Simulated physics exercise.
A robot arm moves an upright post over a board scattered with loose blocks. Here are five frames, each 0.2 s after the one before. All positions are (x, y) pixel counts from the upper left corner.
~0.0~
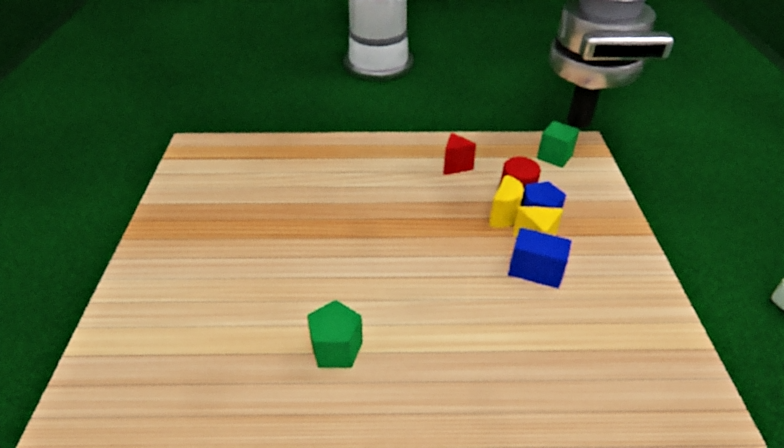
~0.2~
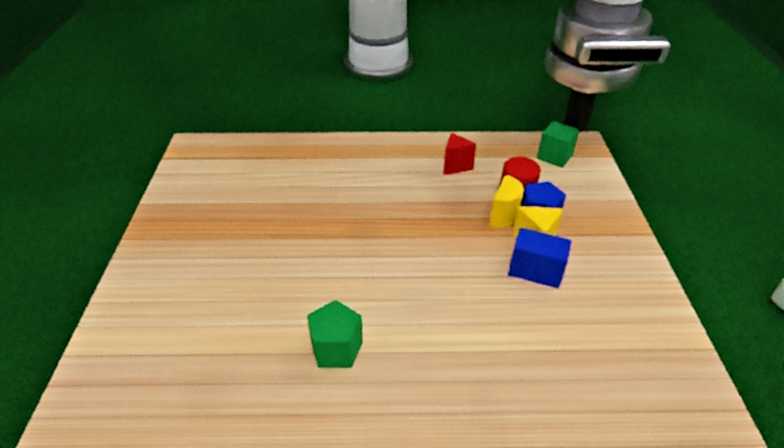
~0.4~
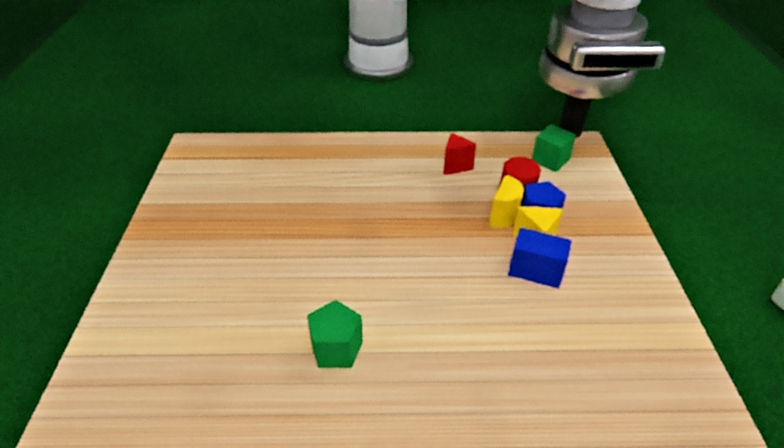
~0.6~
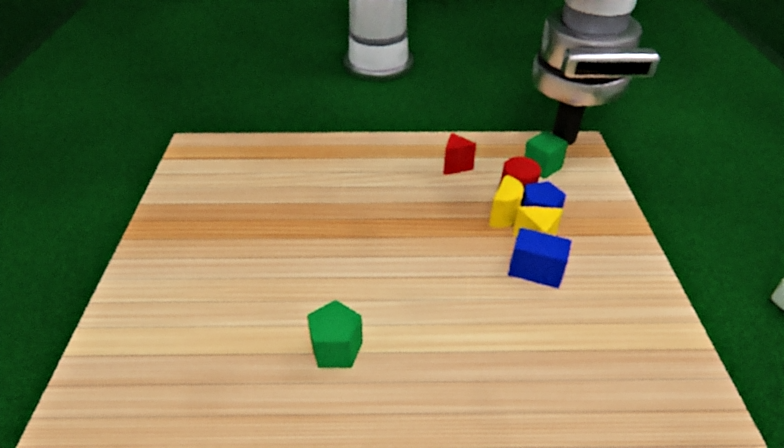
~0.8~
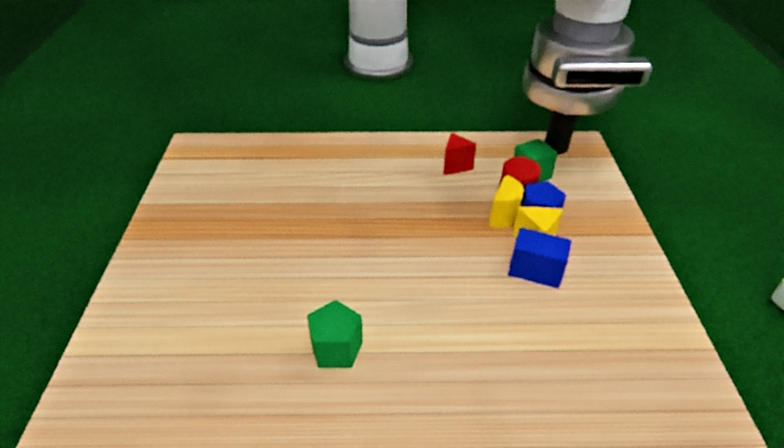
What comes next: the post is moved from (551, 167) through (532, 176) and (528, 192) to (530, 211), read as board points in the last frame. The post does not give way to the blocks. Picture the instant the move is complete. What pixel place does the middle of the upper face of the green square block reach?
Around (505, 180).
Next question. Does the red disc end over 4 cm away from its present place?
I'd say yes.
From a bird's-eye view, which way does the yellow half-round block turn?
Looking down on the board, it turns counter-clockwise.
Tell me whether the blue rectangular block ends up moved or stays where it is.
Gets moved.
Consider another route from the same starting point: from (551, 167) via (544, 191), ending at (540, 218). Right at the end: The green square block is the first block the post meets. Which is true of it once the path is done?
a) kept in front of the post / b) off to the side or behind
b.
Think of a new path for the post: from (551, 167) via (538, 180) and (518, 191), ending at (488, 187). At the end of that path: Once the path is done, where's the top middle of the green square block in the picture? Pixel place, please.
Final place: (473, 172).
What follows on the original path. One third of the way, post (536, 158); yellow half-round block (495, 199), turned 50° anticlockwise; red disc (504, 178); green square block (520, 161), turned 25° anticlockwise.
Two thirds of the way, post (532, 174); yellow half-round block (486, 208), turned 95° anticlockwise; red disc (482, 186); green square block (509, 172).
At the end, post (534, 193); yellow half-round block (485, 210), turned 110° anticlockwise; red disc (471, 189); green square block (505, 180), turned 30° clockwise; blue rectangular block (544, 251); blue pentagonal block (553, 204).
